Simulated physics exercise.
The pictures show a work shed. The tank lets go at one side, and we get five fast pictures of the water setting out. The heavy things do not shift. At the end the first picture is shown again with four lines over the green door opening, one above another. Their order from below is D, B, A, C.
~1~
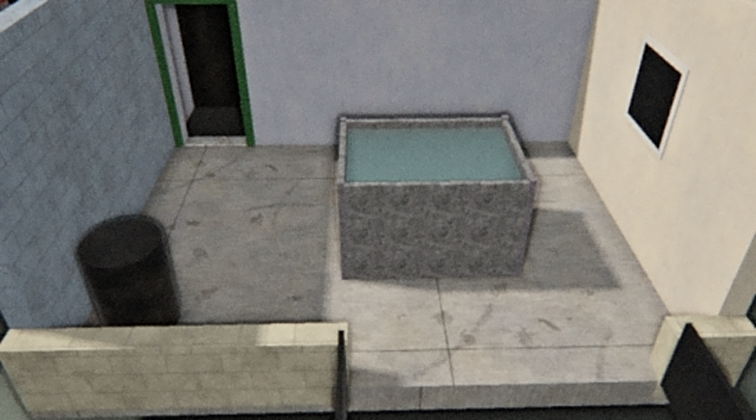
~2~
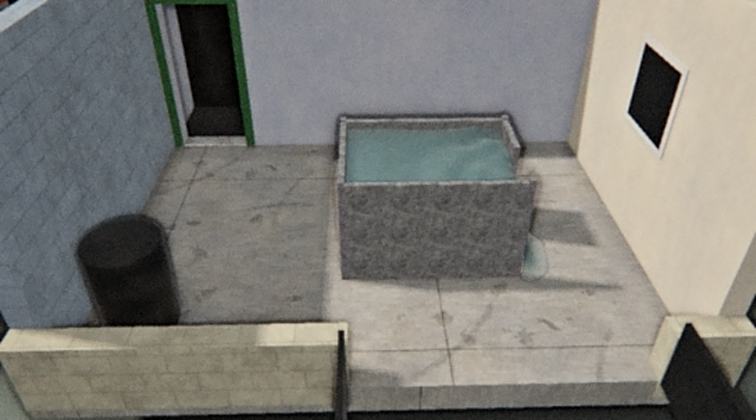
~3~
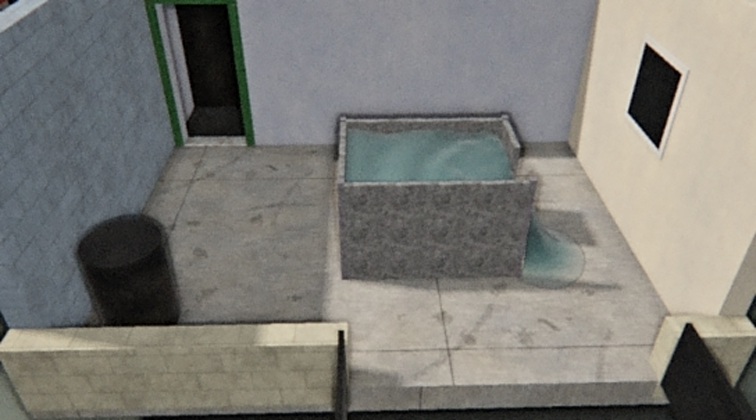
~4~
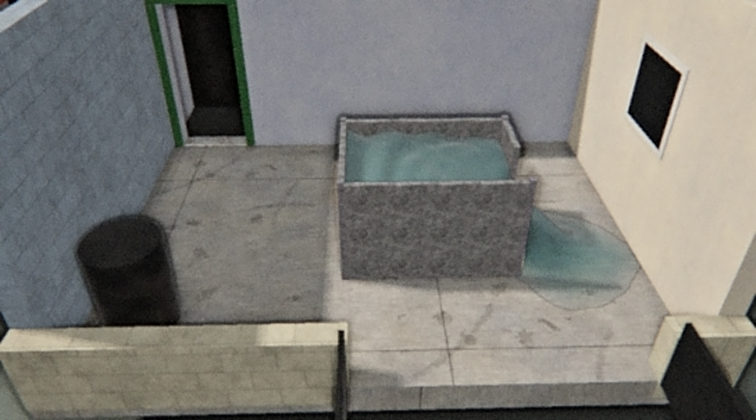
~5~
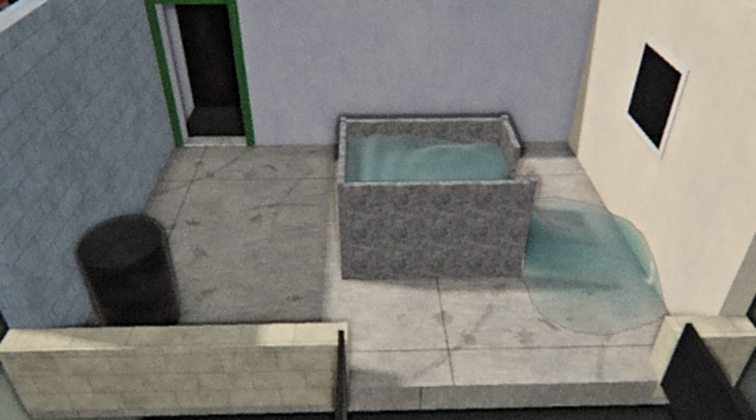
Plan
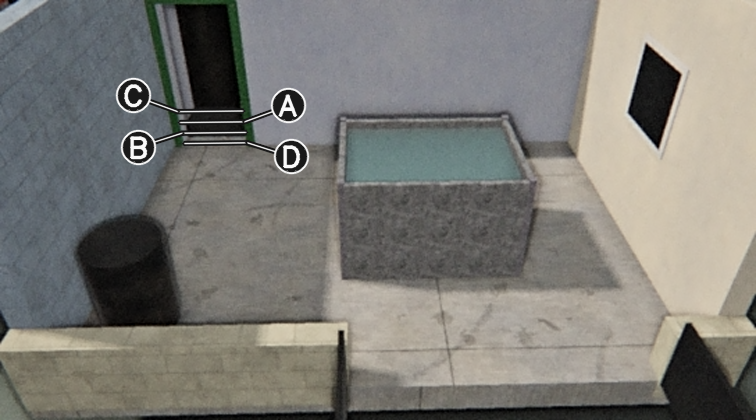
The footage shows a walled yard with a dark cylinder, a green-framed doorway and a stone tank of blue-green water; water pours from the tank's right side and spreads across the floor to the right-hand wall as the tank's level lowers.
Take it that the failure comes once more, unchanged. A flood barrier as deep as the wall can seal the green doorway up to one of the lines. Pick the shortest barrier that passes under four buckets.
Go for B.
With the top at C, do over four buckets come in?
No, not at all.
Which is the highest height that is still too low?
That is height D.
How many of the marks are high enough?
Three of them.
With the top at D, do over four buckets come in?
Yes, that goes wrong.
On the marked copy, A at (212, 122); B at (214, 132); C at (210, 111); D at (215, 143); from the bottom up D, B, A, C.
If A is chosen, nothing gets over.
If B is chosen, nothing gets over.
If C is chosen, nothing gets over.
If D is chosen, about 8 bucketfuls get in.
